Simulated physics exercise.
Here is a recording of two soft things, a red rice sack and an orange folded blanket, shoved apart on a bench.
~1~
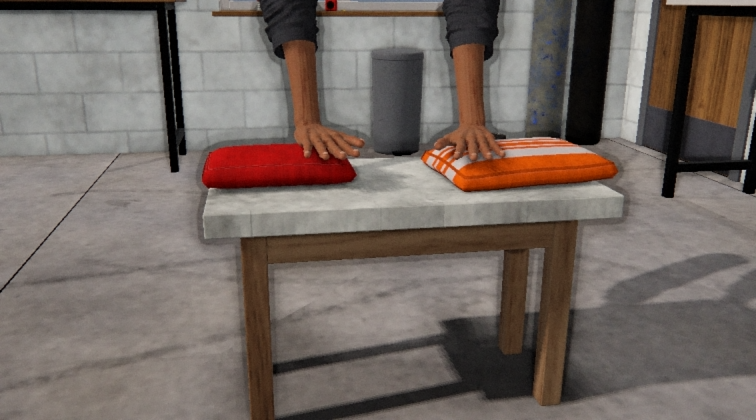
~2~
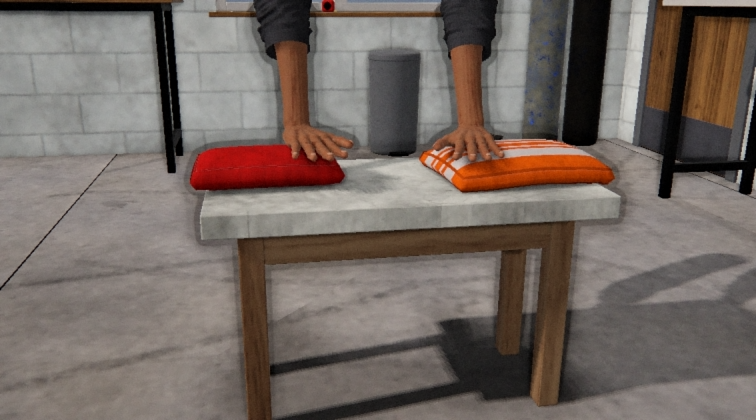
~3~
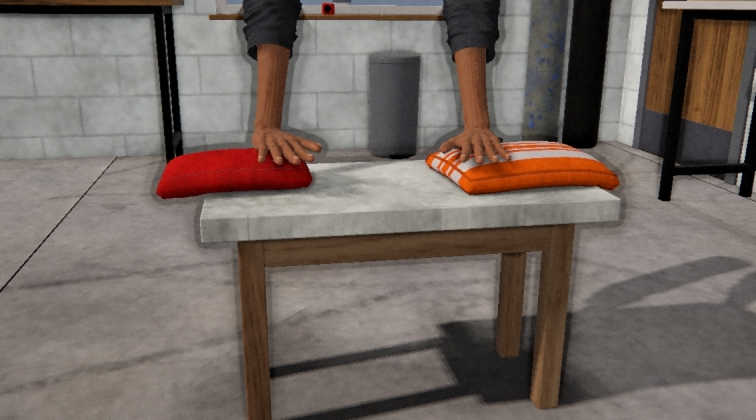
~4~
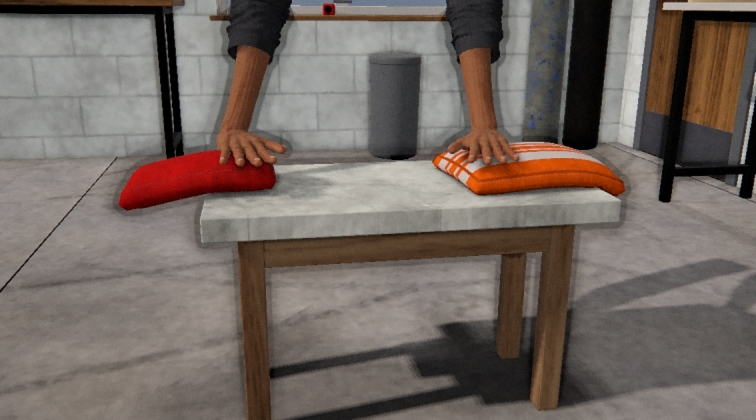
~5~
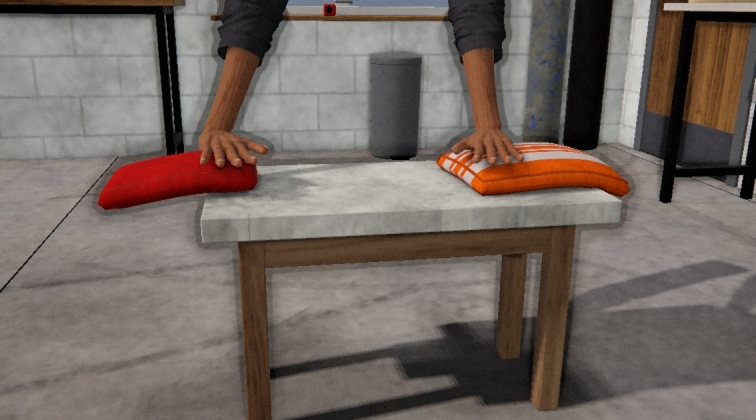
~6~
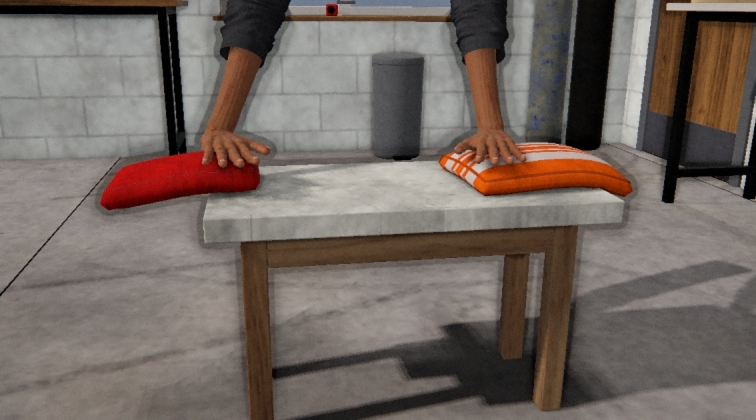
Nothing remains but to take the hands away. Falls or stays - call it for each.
Call: Red rice sack falls; orange folded blanket stays.
Then, 0.26 s past the final frame, rice sack tipping outwards near (183, 205); folded blanket unmoved.
Then, 0.50 s past the final frame, rice sack on the floor near (190, 369); folded blanket unmoved.
Then, 0.76 s past the final frame, rice sack on the floor near (146, 389); folded blanket unmoved.
When it is over, rice sack on the floor near (147, 389); folded blanket unmoved. The red rice sack slumps off the end and the orange folded blanket remains on top.
